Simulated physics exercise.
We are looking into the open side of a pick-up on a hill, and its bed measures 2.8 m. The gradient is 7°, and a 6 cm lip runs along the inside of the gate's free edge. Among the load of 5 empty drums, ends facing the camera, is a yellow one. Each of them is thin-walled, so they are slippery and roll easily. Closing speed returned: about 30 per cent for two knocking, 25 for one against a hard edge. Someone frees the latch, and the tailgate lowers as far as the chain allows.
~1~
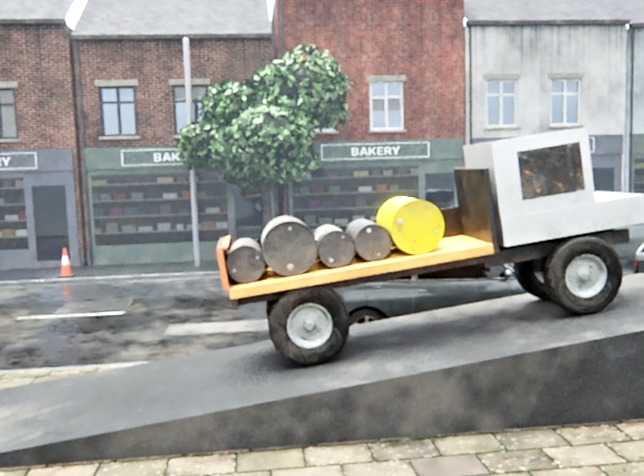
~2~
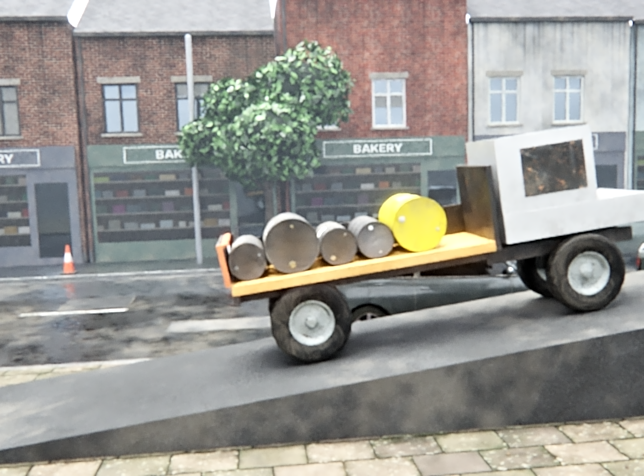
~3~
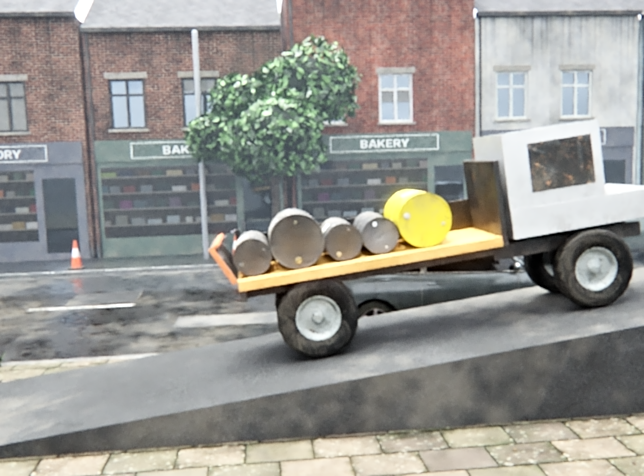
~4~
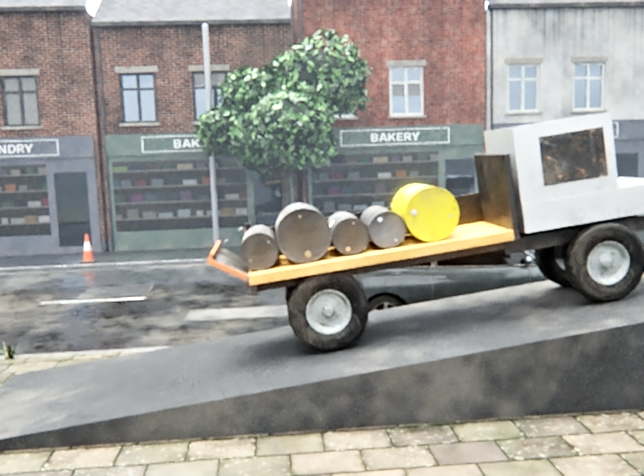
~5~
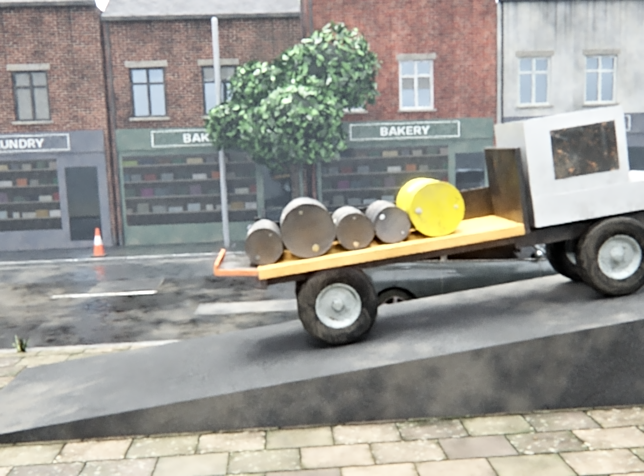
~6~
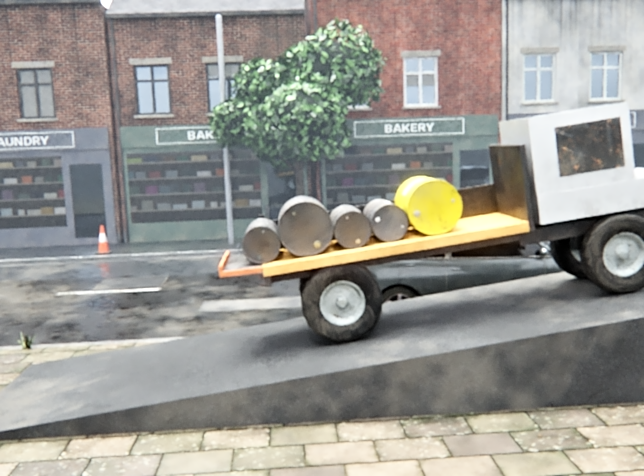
The video shows a flatbed truck on a slope outside a row of shops, carrying a yellow drum and four gray ones. The tailgate at the left swings down roughly level with the bed, and the drums shift slightly left toward it.
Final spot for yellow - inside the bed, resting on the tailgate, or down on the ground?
I would say inside the bed.
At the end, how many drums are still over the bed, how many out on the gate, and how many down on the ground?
First 4, then 1, and last 0.
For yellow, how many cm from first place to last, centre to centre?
Moved: Yellow 50.
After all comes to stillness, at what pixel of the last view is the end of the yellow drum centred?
It comes to rest around (407, 212).
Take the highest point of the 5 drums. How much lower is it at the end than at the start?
5 cm.
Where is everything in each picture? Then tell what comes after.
In the first frame, yellow (417, 227); gate 83° above level, tip at (219, 250); 5 of the 5 make up the bottom layer on the bed.
In the second frame, yellow (420, 224); gate 79° above level, tip at (219, 247).
In the third frame, yellow (425, 220); gate 57° above level, tip at (212, 250).
In the fourth frame, yellow (432, 214); gate 27° above level, tip at (209, 261).
In the fifth frame, yellow (437, 209); gate 2° above level, tip at (217, 273).
In the sixth frame, yellow (435, 207); gate 4° below level, tip at (222, 274).
Then, 0.3 s past the sixth picture, yellow is on the bed, 170 cm short of the hinge, rolling left; 0 of 5 are out.
Finally (0.7 s after the last picture), yellow is on the bed, 155 cm short of the hinge; 0 of 5 are out.
